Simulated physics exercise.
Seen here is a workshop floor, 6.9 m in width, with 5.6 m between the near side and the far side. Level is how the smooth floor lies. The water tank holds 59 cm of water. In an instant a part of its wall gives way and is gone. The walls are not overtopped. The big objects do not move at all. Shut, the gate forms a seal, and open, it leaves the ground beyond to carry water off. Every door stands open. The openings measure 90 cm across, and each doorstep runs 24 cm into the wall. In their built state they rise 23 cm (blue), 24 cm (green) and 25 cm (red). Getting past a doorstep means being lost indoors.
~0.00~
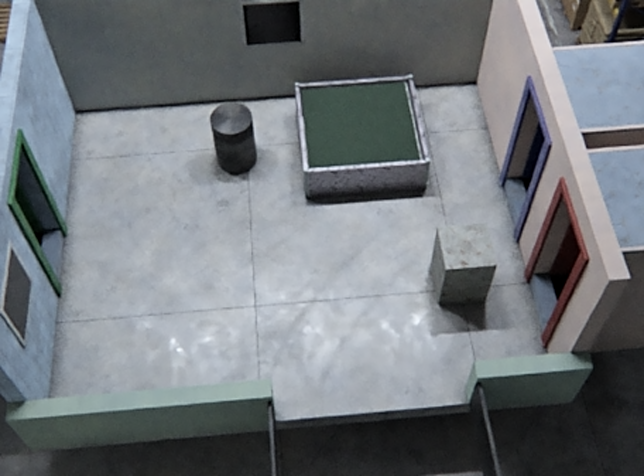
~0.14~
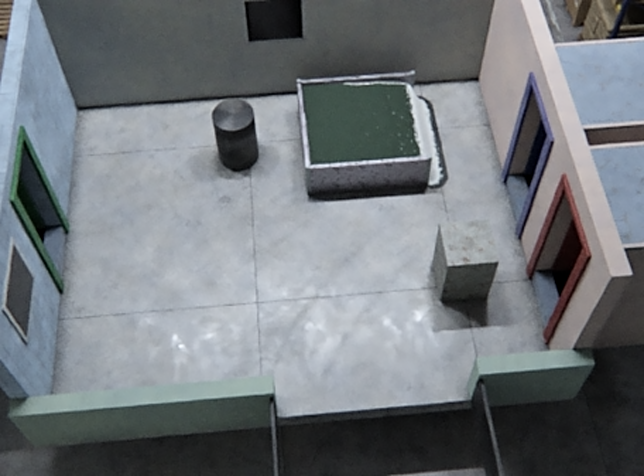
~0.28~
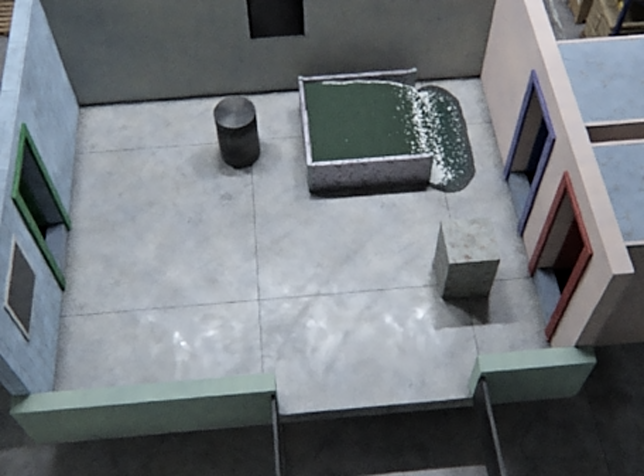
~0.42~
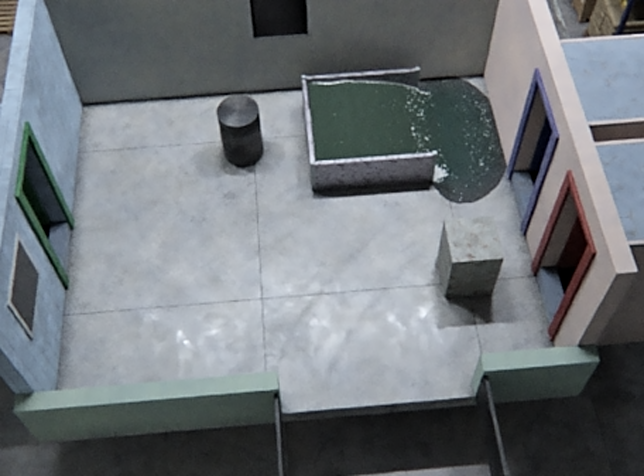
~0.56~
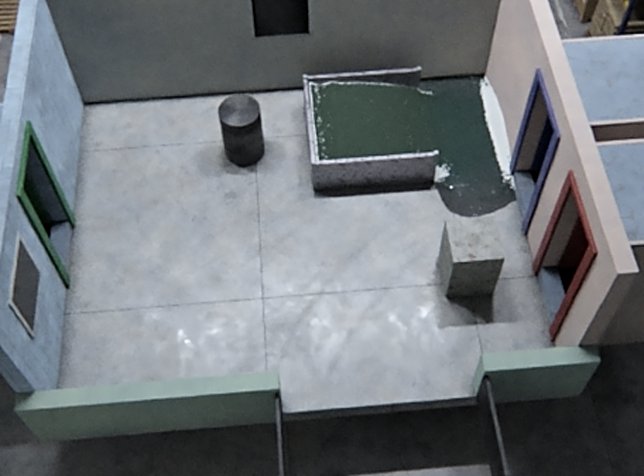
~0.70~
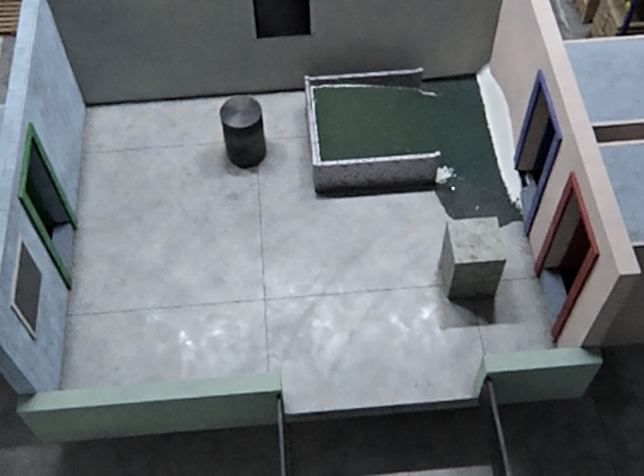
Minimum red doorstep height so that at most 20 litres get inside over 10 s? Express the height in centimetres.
Close to 5.5 cm.
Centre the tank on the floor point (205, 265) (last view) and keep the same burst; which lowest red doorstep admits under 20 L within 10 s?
Some 11.5 cm.
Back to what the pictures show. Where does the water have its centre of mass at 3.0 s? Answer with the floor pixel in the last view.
Centre of the water: Approx. (428, 167) px.
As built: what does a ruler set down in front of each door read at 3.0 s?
Lab note, cm: Blue 14; green 0; red 9.
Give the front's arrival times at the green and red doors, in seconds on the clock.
Times: Green = 4.5 s, red = 1.4 s.
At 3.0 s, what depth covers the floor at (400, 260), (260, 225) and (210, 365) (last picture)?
Approx. 4 / 0 / 0 cm.
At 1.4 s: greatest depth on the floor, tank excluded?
Up to some 49 centimetres, I'd say.
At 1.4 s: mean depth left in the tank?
Close to 28 cm deep on average.
After 1.4 s water covers 10 % of the floor, deepest (49 cm) near (486, 83); it has not reached the red door.
After 3.0 s water covers 35 % of the floor, deepest (32 cm) near (561, 373); 9 cm at the red door, 0 litres in over its 25 cm doorstep.
After 10.0 s water covers 95 % of the floor, deepest (8 cm) near (535, 375); 6 cm at the red door, 0 litres in over its 25 cm doorstep.
At the red door as built, the water arrived by 1.5 s and peaked near 11 cm at 3.6 s.
Run again over the same 10 s with other heights there, 34 litres in over 4.5 cm, 13 litres over 6.5 cm. The limit of 20 litres is kept from about 5.5 cm up.
